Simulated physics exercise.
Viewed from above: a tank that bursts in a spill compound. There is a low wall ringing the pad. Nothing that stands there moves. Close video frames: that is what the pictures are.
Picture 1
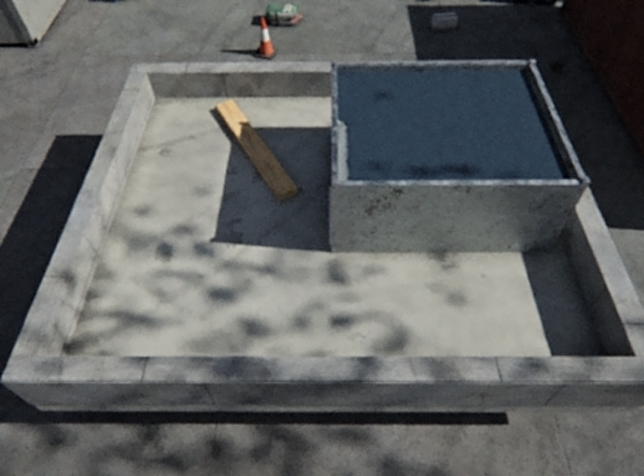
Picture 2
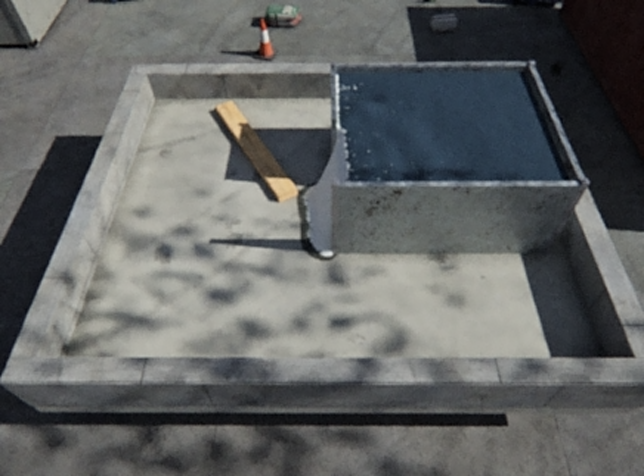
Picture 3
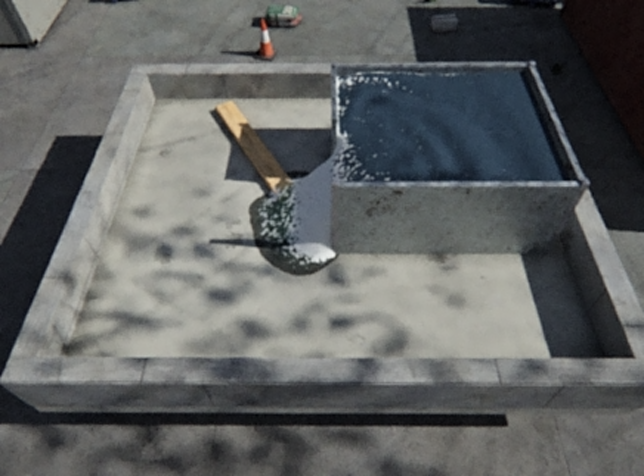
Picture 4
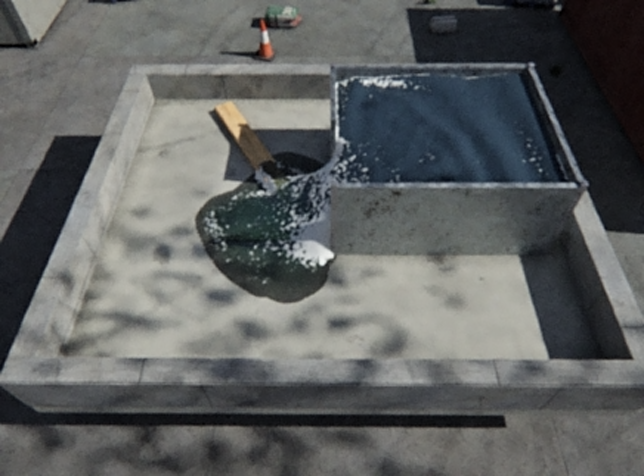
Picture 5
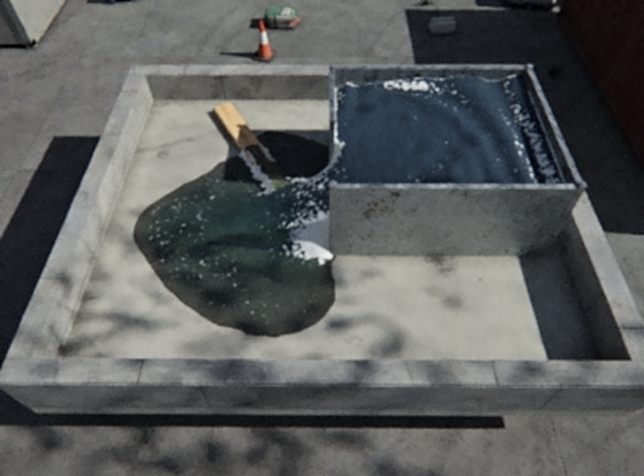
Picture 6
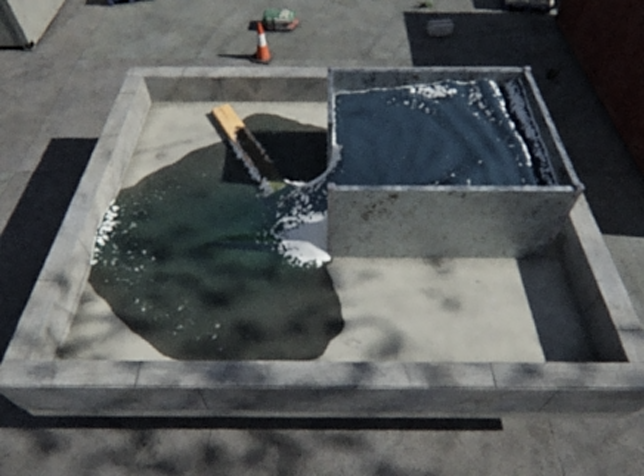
In a low-walled concrete compound, dark water pouring from the left side of a tank, spreading leftward across the pale floor around a plank.
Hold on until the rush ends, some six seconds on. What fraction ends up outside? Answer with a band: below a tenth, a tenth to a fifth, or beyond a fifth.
Below a tenth.
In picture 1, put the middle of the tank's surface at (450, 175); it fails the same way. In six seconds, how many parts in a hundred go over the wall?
Result: Around 4 %.
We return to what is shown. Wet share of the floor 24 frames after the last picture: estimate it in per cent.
Near 95 in a hundred.
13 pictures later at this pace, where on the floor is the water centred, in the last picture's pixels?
Roughly at (299, 209).
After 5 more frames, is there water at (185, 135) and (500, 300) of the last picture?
In the order you gave them, they come out waterlogged and unflooded.
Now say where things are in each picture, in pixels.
In the first picture, still water in the water tank at (443, 122).
In the second picture, water pours out at (337, 197) and has run to (324, 255).
In the third picture, the front is at (259, 206), out from the gap at (337, 199).
In the fourth picture, water pours out at (336, 201) and has run to (204, 226).
In the fifth picture, water pours out at (335, 202) and has run to (143, 235).
In the sixth picture, the front is at (92, 271), out from the gap at (333, 203).
A moment on, water covers 50 % of the floor; the low wall has let 0 % over.
Next, water covers 55 % of the floor; the low wall has let 0 % over.
Then, water covers 60 % of the floor; the low wall has let 2 % over.
Later, water covers 80 % of the floor; the low wall has let 3 % over.
In the end, water covers 85 % of the floor; the low wall has let 3 % over.
